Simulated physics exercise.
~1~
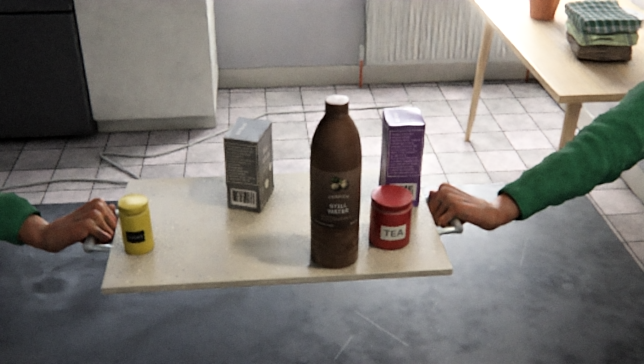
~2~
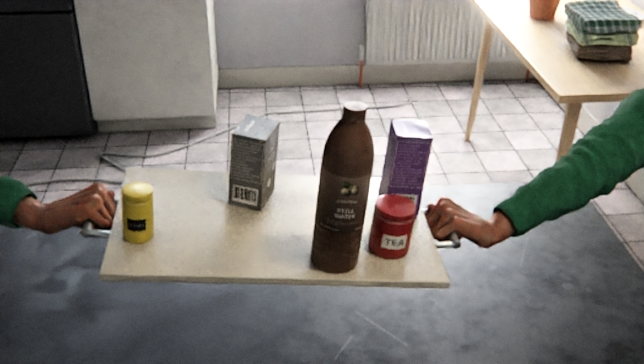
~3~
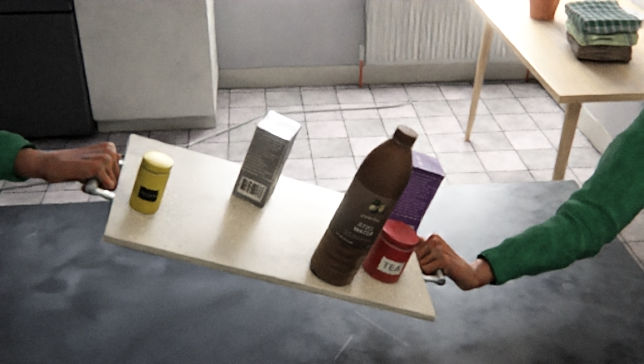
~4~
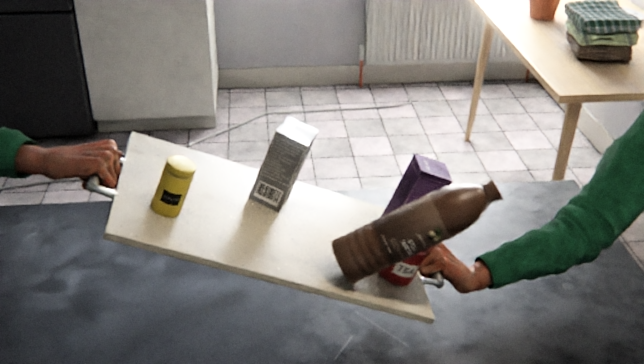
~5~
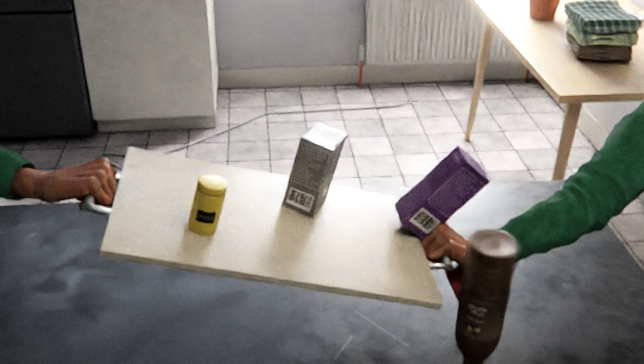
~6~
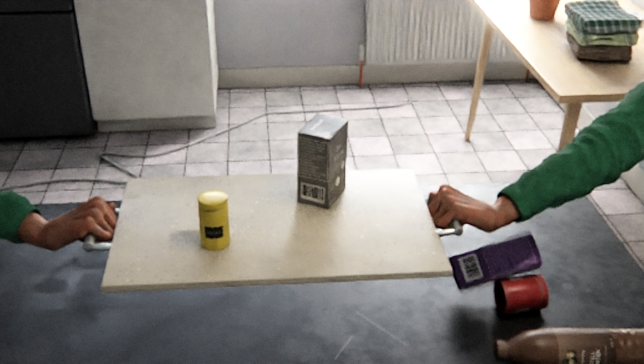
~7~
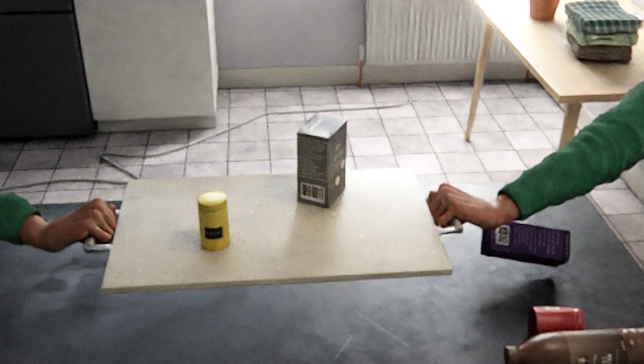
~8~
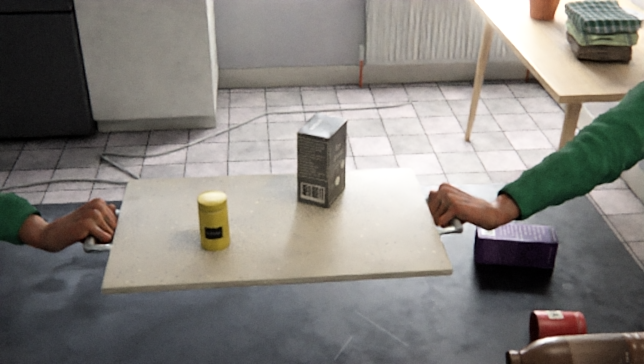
Two hands tilted a rimless tray down to the right, sending the brown bottle, red jar and purple carton toppling off onto the dark surface, then leveled it with the yellow shaker and grey carton still upright after sliding right.
